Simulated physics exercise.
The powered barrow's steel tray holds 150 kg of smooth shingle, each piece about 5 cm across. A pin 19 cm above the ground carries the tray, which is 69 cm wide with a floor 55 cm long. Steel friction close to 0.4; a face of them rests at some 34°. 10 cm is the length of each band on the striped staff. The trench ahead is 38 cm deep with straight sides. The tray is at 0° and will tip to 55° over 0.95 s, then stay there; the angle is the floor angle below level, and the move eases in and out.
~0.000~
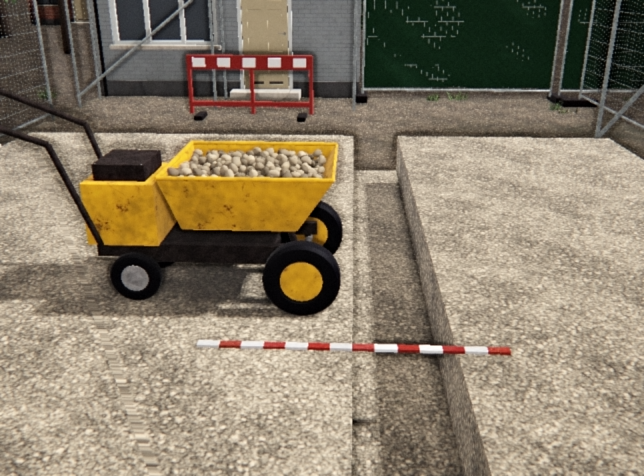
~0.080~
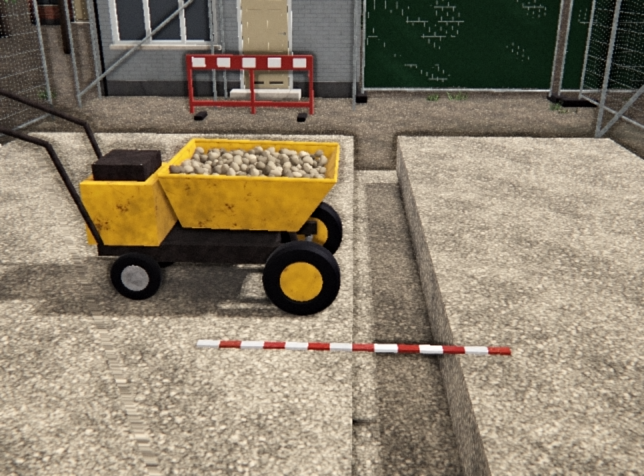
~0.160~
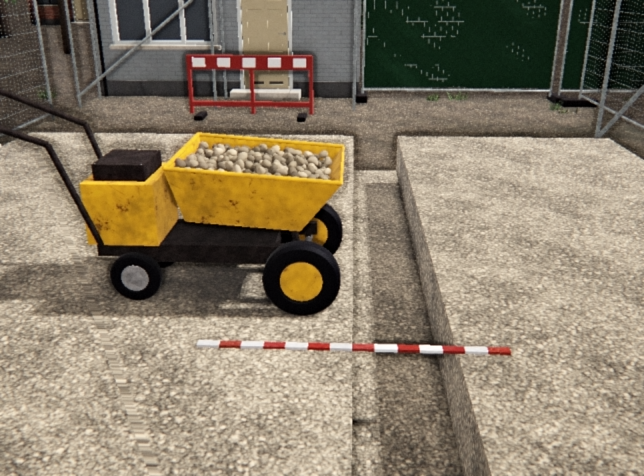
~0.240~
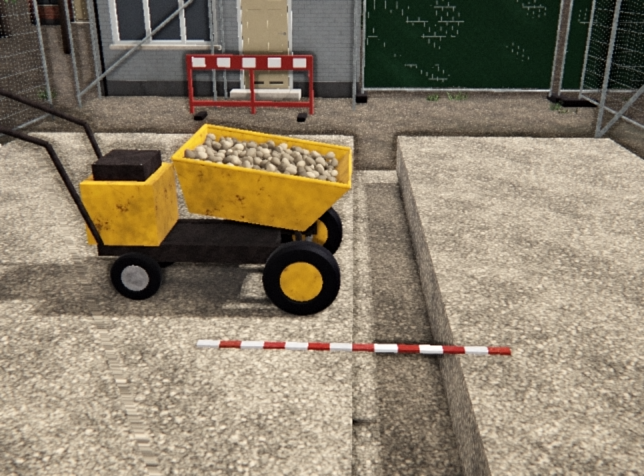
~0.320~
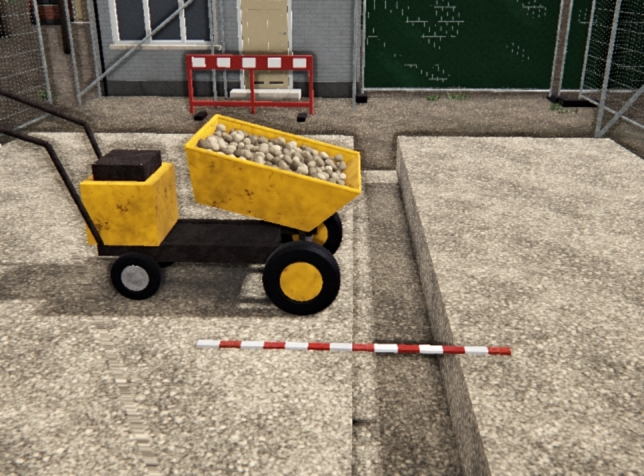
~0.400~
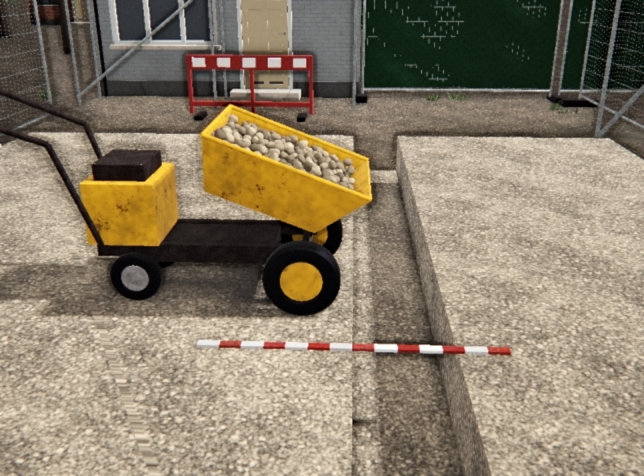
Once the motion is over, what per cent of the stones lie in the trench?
37 %.
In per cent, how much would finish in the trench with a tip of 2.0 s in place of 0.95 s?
Probably about 45 in a hundred.
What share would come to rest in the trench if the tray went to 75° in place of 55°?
In that case near 45 per cent.
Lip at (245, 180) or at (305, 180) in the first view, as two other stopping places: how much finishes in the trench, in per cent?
It'd be around 55 per cent and after that around 55 per cent.
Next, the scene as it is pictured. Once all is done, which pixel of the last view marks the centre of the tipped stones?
Their middle lands near (431, 337).
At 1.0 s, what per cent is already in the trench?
Around 10 per cent of it, at that instant.
After 0.7 s the floor is at 46°; 100 % in the tray; the foremost stones are at (389, 205).
After 1.0 s the floor is at 55°; 85 % in the tray, 12 % in the trench, 3 % past the trench; the foremost stones are at (463, 282).
After 1.4 s the floor is at 55°; 57 % in the tray, 18 % in the trench, 25 % past the trench; the foremost stones are at (551, 292).
After 3.3 s the floor is at 55°; 36 % in the tray, 37 % in the trench, 27 % past the trench; the foremost stones are at (633, 294).
